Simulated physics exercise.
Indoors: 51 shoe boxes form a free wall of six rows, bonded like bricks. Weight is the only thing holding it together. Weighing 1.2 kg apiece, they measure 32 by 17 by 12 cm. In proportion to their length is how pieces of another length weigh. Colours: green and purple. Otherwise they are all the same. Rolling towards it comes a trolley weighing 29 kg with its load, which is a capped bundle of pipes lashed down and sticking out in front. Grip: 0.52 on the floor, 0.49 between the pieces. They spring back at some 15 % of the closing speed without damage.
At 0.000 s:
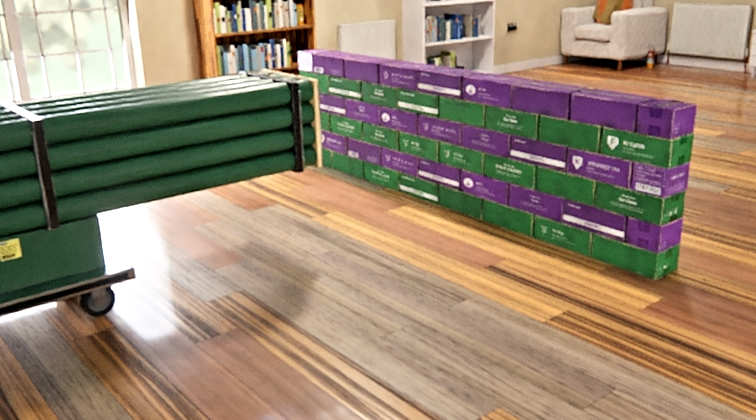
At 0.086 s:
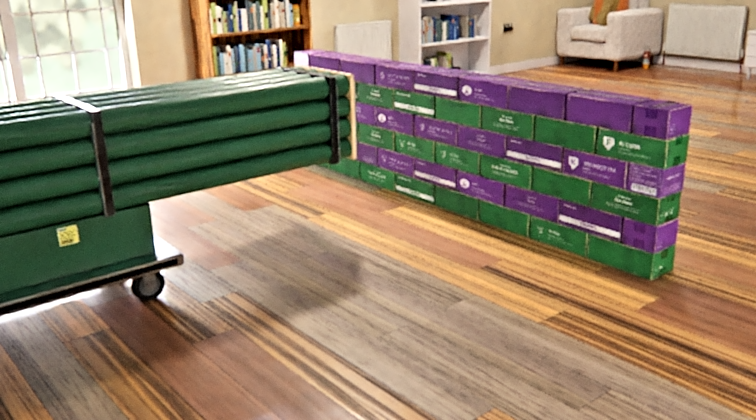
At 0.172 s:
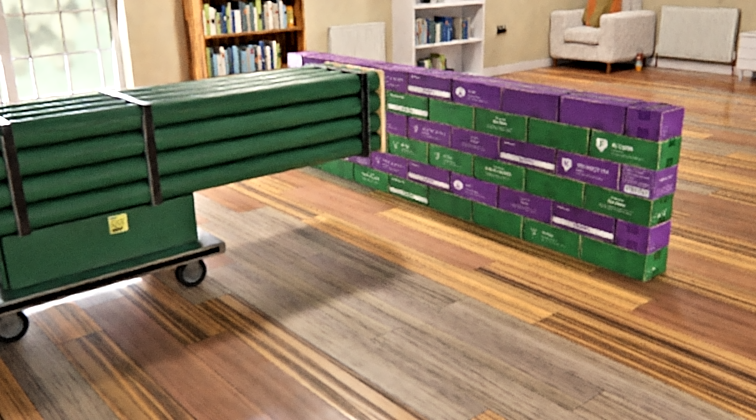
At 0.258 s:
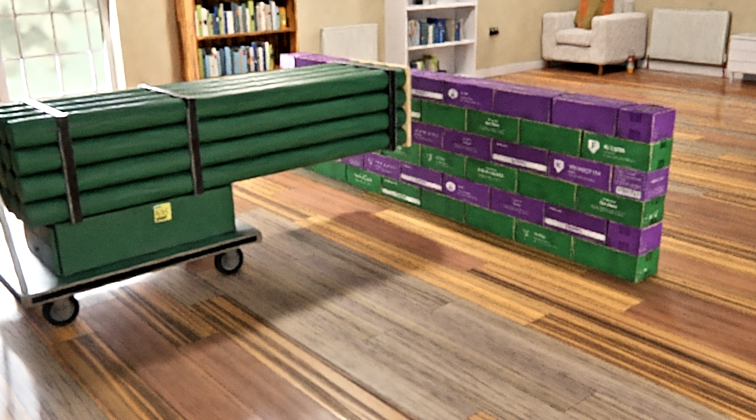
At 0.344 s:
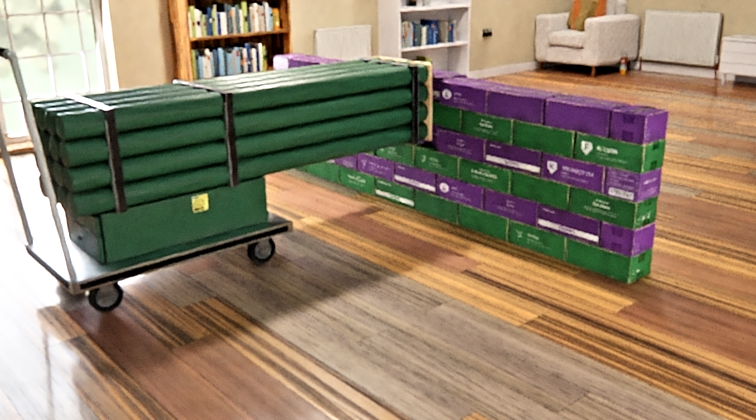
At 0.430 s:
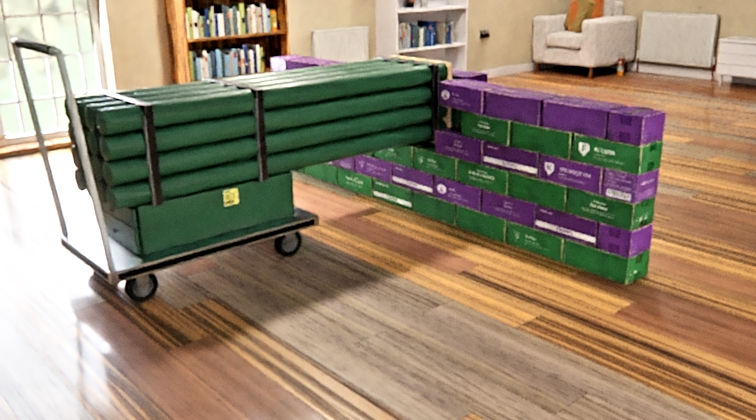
A bright wood-floored room with bookcases and a pale armchair at the back is seen from slightly above, at an angle. A free-standing wall of purple and green boxes, stacked like bricks, stands right of centre, and a strapped bundle of green pipes juts from a trolley at left. The trolley rolls rightward as the camera pans slightly, and the pipes push into the wall, shifting several upper boxes.
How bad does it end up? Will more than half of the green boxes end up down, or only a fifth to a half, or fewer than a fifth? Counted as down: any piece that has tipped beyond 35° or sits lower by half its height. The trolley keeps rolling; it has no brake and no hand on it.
Fewer than a fifth of them.
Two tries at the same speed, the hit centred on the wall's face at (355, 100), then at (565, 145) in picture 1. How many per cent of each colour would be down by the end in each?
Down by colour - green: 20%, then 30%; purple: 30%, then 40%.
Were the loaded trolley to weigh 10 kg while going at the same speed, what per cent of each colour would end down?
Down by colour: Green 20, purple 20 per cent.
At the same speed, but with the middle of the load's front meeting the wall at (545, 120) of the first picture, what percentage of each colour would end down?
Down at the end: Green 20 percent, purple 30 percent.
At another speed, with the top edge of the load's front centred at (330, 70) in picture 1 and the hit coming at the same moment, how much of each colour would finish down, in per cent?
You'd end up with green at 10 per cent down and purple at 20 per cent.
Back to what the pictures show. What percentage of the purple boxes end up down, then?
Purple: 20 per cent.
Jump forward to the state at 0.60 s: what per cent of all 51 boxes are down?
It's 15 percent at that point.
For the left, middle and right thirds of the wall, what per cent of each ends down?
I'd put it at 10 % left, 50 % middle and 0 % right.
Around 0.60 s, load 52 cm past the wall's line, still rolling; 3 of the 24 green boxes down (7 of 51 in all colours); top green box unmoved.
Around 0.92 s, load 1.06 m past the wall's line, still rolling; 3 of the 24 green boxes down (9 of 51 in all colours); top green box unmoved.
Around 1.24 s, load 1.30 m past the wall's line, still rolling; 3 of the 24 green boxes down (9 of 51 in all colours); top green box displaced 10 mm.
Finally (2.6 s), load 1.35 m past the wall's line, stopped; 3 of the 24 green boxes down (9 of 51 in all colours); top green box displaced 12 mm; top purple box unmoved. That is 12 per cent. Seen by the last camera, middles, top green box near (297, 86), top purple box near (636, 125).
